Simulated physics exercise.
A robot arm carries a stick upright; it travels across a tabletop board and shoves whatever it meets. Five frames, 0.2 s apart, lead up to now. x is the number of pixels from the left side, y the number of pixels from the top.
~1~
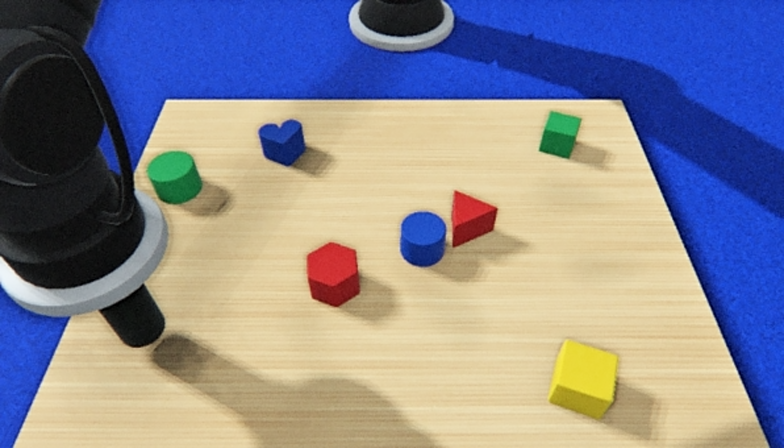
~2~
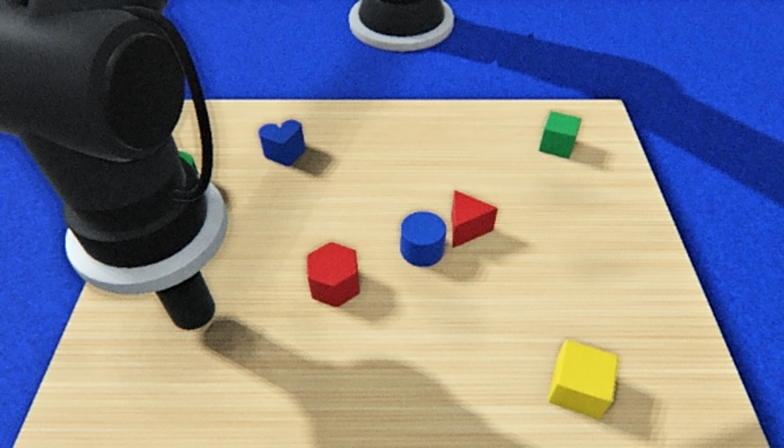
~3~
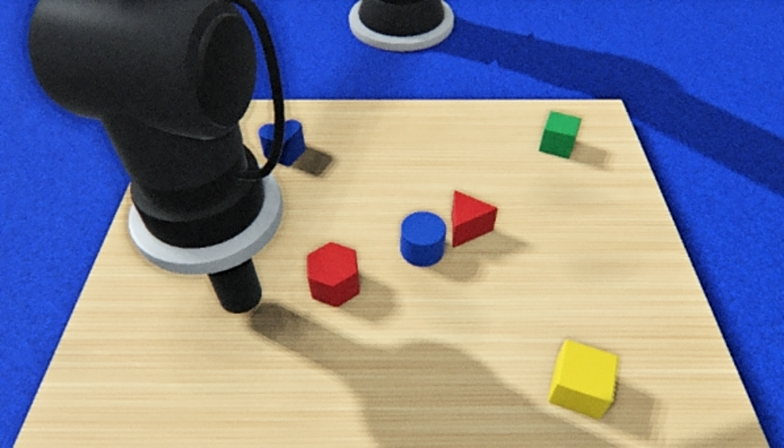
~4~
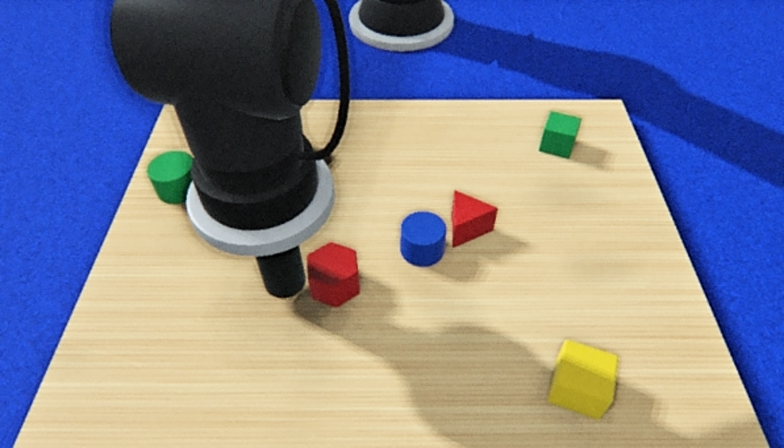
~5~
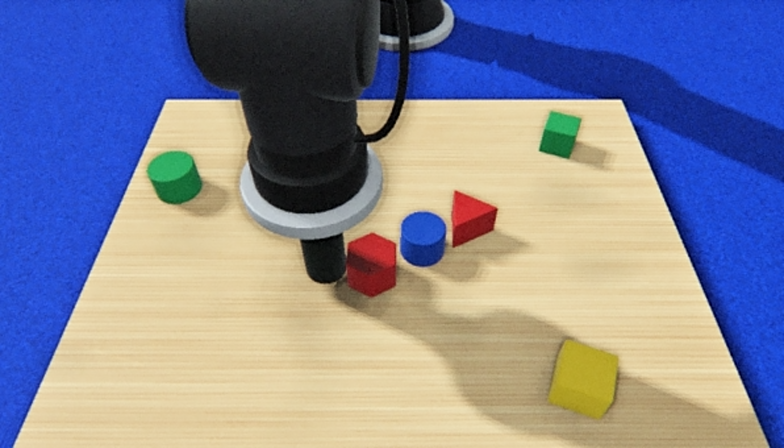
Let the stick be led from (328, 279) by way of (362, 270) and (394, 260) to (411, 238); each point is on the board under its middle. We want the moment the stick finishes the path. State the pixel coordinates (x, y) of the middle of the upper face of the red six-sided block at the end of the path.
(437, 257)
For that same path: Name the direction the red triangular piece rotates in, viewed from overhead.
Direction: Anticlockwise.
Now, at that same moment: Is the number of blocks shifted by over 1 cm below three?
No.
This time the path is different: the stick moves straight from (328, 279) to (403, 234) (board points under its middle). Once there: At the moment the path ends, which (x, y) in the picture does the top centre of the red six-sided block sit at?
Pixel (409, 253).
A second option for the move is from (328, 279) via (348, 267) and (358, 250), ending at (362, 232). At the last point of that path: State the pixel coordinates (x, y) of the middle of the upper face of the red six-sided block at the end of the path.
For the centre of its top, I'd go with (395, 249).
The first path, step by step. Halfway along, stick at (378, 254); red six-sided block at (422, 253); blue disc at (446, 221); red triangular piece at (477, 205), turned 20° anticlockwise.
At the end, stick at (412, 226); red six-sided block at (437, 257), turned 30° clockwise; blue disc at (455, 219); red triangular piece at (483, 202), turned 30° anticlockwise.
